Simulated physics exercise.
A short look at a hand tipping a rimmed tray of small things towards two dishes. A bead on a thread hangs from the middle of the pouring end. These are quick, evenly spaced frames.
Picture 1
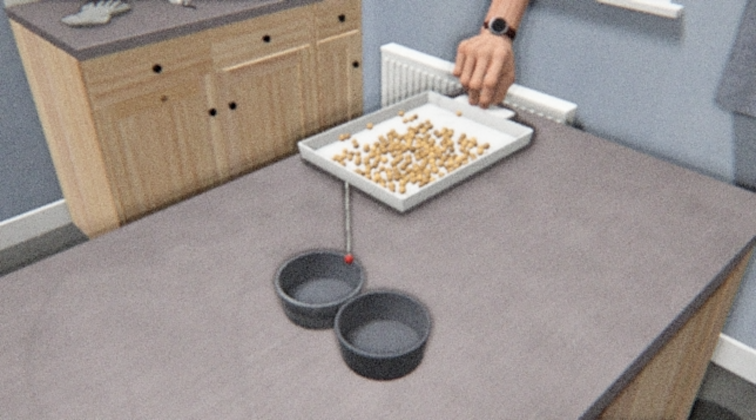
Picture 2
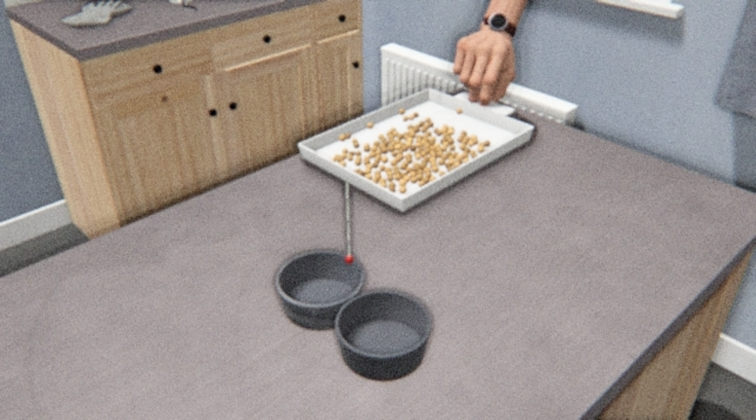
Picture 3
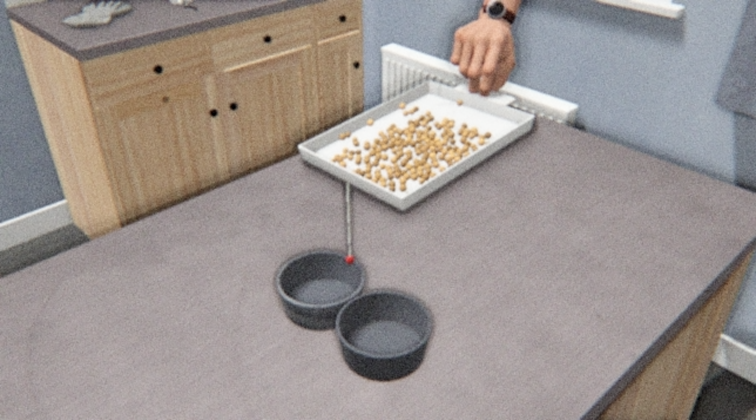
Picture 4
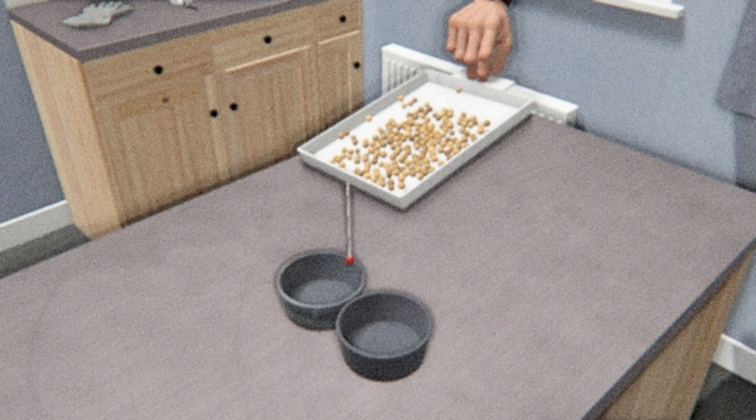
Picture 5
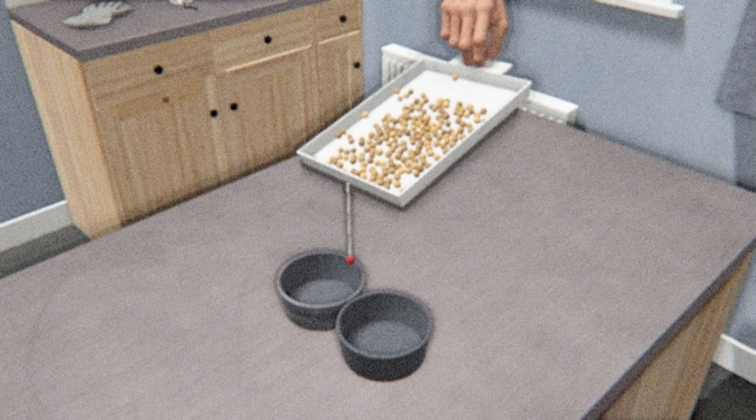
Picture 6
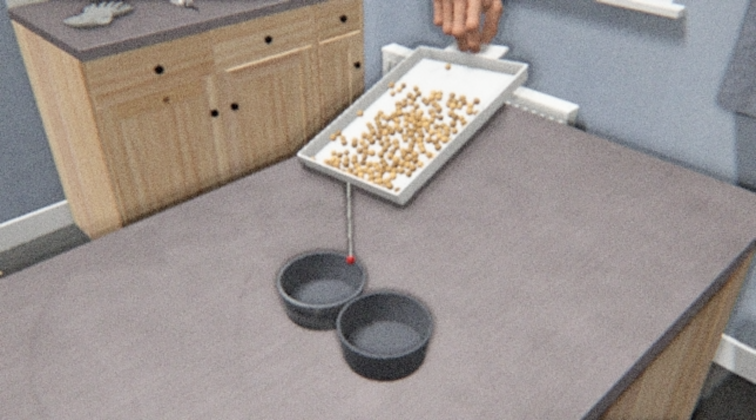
A hand with a dark watch grips the far end of a white rimmed tray on a grey-brown worktop, seen from above in a room with wooden cupboards and a white radiator. Round tan beads cover the tray, and a red bead hangs on a thread near two dark grey dishes. The hand raises the tray's far end, steepening its tilt, and the beads begin sliding towards the near end.
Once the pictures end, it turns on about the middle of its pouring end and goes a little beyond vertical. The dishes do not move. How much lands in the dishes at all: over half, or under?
The two hold under half of the load.
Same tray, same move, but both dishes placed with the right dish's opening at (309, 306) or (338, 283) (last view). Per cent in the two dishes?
Near 40 % and 90 %.
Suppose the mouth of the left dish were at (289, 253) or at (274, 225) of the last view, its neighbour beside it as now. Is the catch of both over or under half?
First over half, then most of it.
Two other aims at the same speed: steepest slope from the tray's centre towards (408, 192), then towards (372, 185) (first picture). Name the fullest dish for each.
In turn: The right one; the right dish.
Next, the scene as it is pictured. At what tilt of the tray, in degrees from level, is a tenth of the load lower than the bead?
Roughly 80°.
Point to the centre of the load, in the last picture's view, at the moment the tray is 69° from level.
Close to (337, 159).
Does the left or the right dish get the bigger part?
That is the left-hand dish.
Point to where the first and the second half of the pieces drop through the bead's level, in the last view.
Early half (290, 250), late half (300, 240).
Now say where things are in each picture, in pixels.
In the first frame, corners of the pouring end at (302, 143) and (402, 197), level; middle of the load at (417, 155), round wooden beads; left dish at (287, 308); right dish at (349, 357); bead on its thread at (349, 259).
In the second frame, corners of the pouring end at (302, 144) and (403, 197), level; middle of the load at (417, 154).
In the third frame, corners of the pouring end at (302, 146) and (402, 196), tipped barely, lowest at the left corner; middle of the load at (417, 150).
In the fourth frame, corners of the pouring end at (301, 149) and (401, 195), tipped a little, lowest at the left corner; middle of the load at (416, 144).
In the fifth frame, corners of the pouring end at (300, 151) and (399, 193), tipped clearly, lowest at the left corner; middle of the load at (412, 139), a small part on the move.
In the sixth frame, corners of the pouring end at (301, 153) and (397, 192), tipped clearly, lowest at the left corner; middle of the load at (404, 136), nearly all on the move; left dish at (289, 309); right dish at (351, 357).
Soon, tray tipped steeply; most on the tray; a stray few outside both; a small part in the air.
A while on, tray tipped past a quarter turn; a stray few on the tray; about a quarter in the left dish; about half outside both; about a quarter in the air.
Towards the end, tray tipped past a quarter turn; about a third in the left dish; about two thirds outside both.
Finally, tray tipped past a quarter turn; none in the right dish; about a third in the left dish; about two thirds outside both.
